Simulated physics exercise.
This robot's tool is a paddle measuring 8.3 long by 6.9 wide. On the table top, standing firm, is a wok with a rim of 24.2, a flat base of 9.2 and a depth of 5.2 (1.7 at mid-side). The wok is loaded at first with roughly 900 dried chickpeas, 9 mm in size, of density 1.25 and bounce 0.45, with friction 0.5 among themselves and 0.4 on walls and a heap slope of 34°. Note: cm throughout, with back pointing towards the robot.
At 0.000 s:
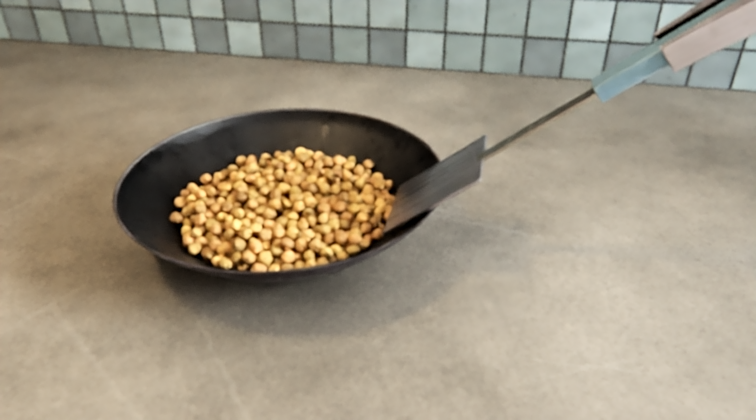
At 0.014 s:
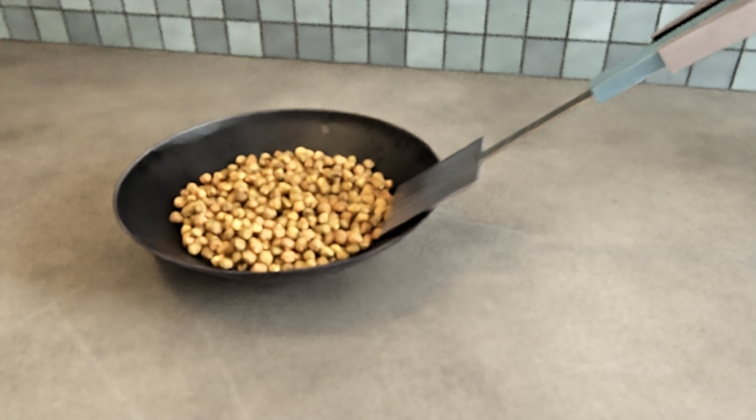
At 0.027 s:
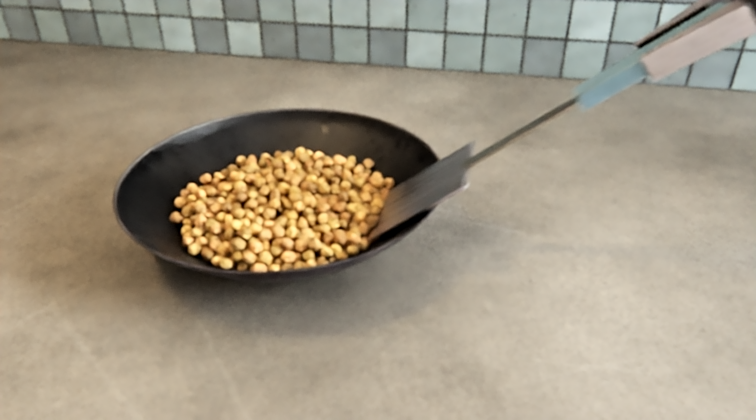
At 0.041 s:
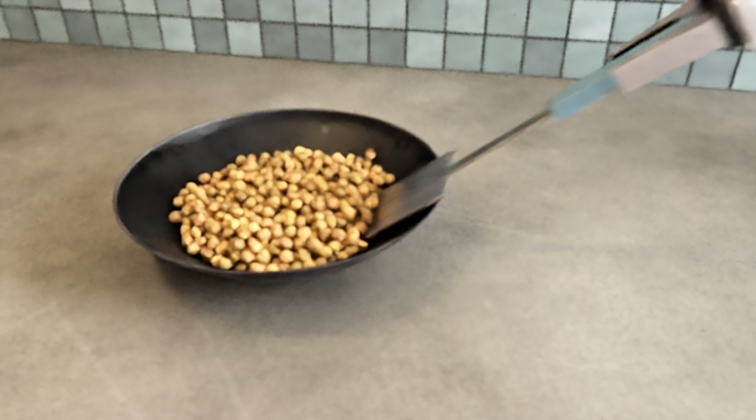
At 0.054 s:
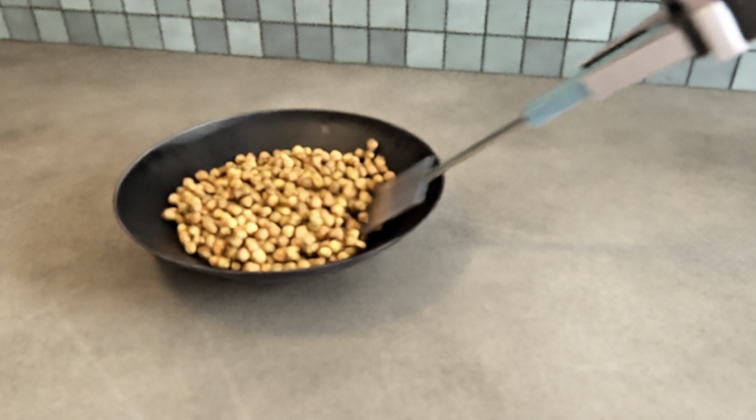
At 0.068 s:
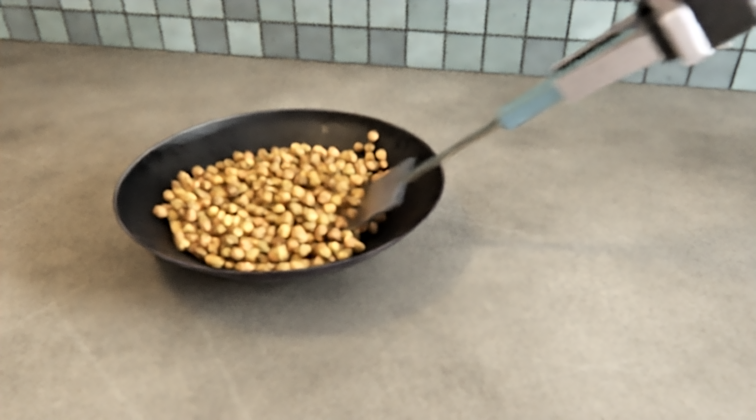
A robot arm's flat paddle slides down and left from the right rim into a dark wok of chickpeas on a gray countertop, pushing the pile slightly leftward while a few chickpeas shift upward near the blade.
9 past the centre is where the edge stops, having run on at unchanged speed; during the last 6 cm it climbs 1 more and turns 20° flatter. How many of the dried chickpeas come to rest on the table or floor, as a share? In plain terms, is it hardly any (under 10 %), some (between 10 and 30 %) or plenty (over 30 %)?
Plenty - over 30 %.
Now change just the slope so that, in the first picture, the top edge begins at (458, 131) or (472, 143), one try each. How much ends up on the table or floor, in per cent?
About 45 and 45 per cent.
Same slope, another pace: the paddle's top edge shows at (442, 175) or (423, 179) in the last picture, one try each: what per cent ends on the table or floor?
Try one roughly 20 per cent; try two roughly 35 per cent.
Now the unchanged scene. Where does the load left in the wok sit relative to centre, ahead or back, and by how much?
Offset forward: Around 2.0 cm.
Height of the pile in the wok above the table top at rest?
Top of the heap: Roughly 4.5 cm above the table top.
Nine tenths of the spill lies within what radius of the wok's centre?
About 50 cm from the centre.
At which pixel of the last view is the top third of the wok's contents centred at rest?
Pixel estimate: About (238, 191).
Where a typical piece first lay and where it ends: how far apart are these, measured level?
I'd guess close to 7 centimetres.
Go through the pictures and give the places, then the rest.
In the first frame, paddle top edge at (484, 156), sloping 39°; upper third of the load around (286, 199), from x 175 to 390, top at y 150; 900 in the wok.
In the second frame, paddle top edge at (481, 158), sloping 39°; upper third of the load around (286, 199), from x 175 to 390, top at y 150.
In the third frame, paddle top edge at (469, 163), sloping 39°; upper third of the load around (286, 198), from x 175 to 390, top at y 150.
In the fourth frame, paddle top edge at (448, 172), sloping 39°; upper third of the load around (287, 197), from x 175 to 390, top at y 150.
In the fifth frame, paddle top edge at (426, 178), sloping 39°; upper third of the load around (286, 194), from x 170 to 390, top at y 145.
In the sixth frame, paddle top edge at (404, 180), sloping 39°; upper third of the load around (281, 193), from x 160 to 390, top at y 135; 900 in the wok.
After 0.10 s, sloping 39°, highest piece 6 above the table; 900 in the wok.
After 0.13 s, sloping 33°, highest piece 7 above the table; 899 in the wok, 1 on the blade or in flight.
After 0.35 s, sloping 19°, highest piece 10 above the table; 509 in the wok, 236 on the table or floor, 155 on the blade or in flight.
After 1.40 s, sloping 19°, highest piece 5 above the table; 509 in the wok, 391 on the table or floor.
At rest, 509 in the wok, 391 on the table or floor. That is 43 % on the table or floor.
